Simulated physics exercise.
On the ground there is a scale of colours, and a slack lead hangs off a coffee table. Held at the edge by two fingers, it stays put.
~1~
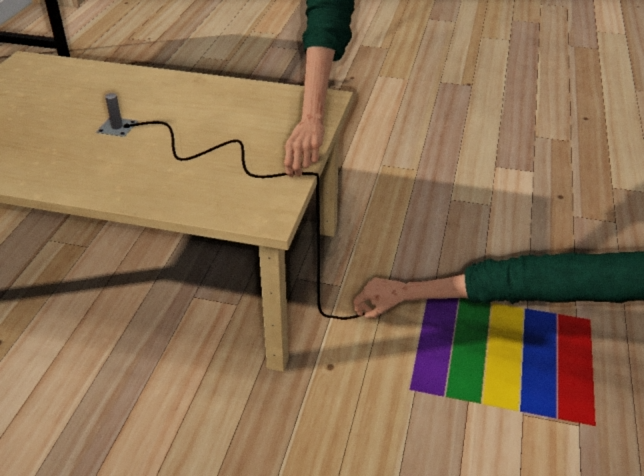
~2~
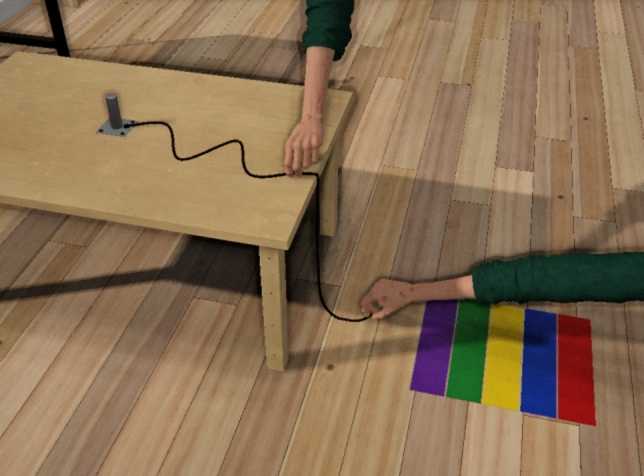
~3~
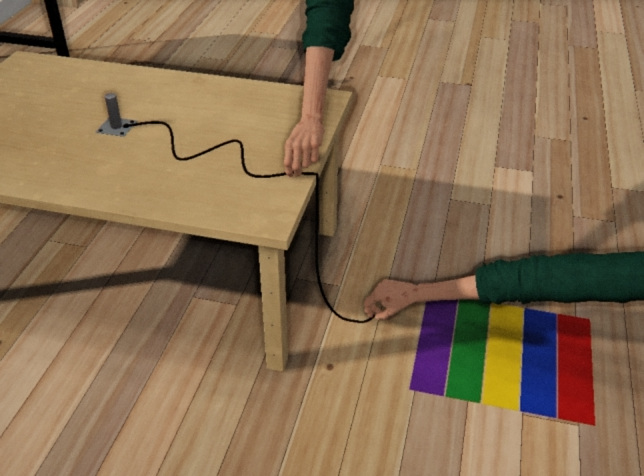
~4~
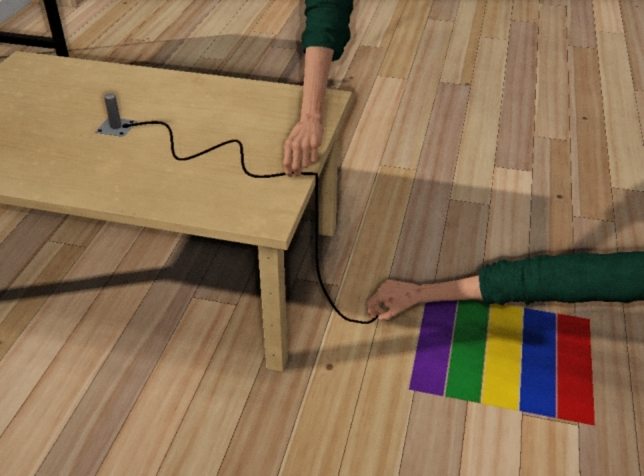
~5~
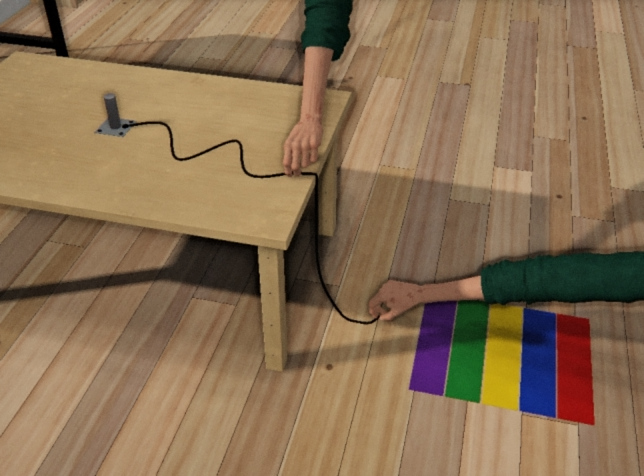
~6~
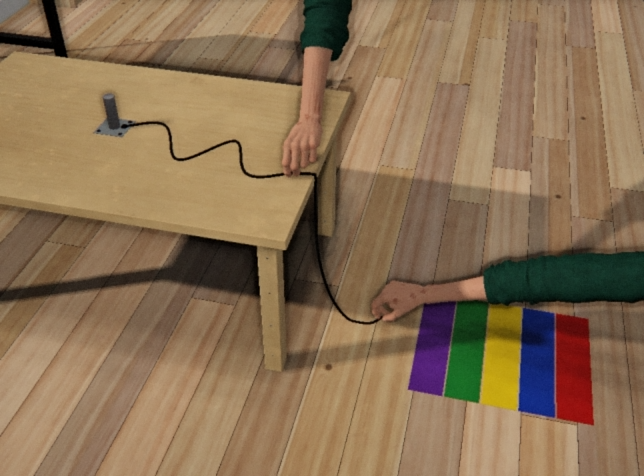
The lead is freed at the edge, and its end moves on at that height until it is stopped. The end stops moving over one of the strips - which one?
The red strip.
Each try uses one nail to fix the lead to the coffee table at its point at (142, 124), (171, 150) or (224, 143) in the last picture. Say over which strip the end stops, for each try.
Per pin spot: Red / blue / yellow.
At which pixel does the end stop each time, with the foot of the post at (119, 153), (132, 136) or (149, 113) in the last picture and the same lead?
Try by try: (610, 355), (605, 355) and (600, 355).
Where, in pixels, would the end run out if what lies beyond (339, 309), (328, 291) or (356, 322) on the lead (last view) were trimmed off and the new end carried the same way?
I'd expect it near (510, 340) on the first try, near (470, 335) on the second and near (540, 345) on the third.
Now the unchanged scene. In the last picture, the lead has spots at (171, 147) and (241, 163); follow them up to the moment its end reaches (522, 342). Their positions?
(199, 145), then (318, 177).
A little later, end near (522, 342); over yellow.
Next, end near (557, 348); over blue.
When it is tight, end near (578, 351); over red. The end stops over the red strip.
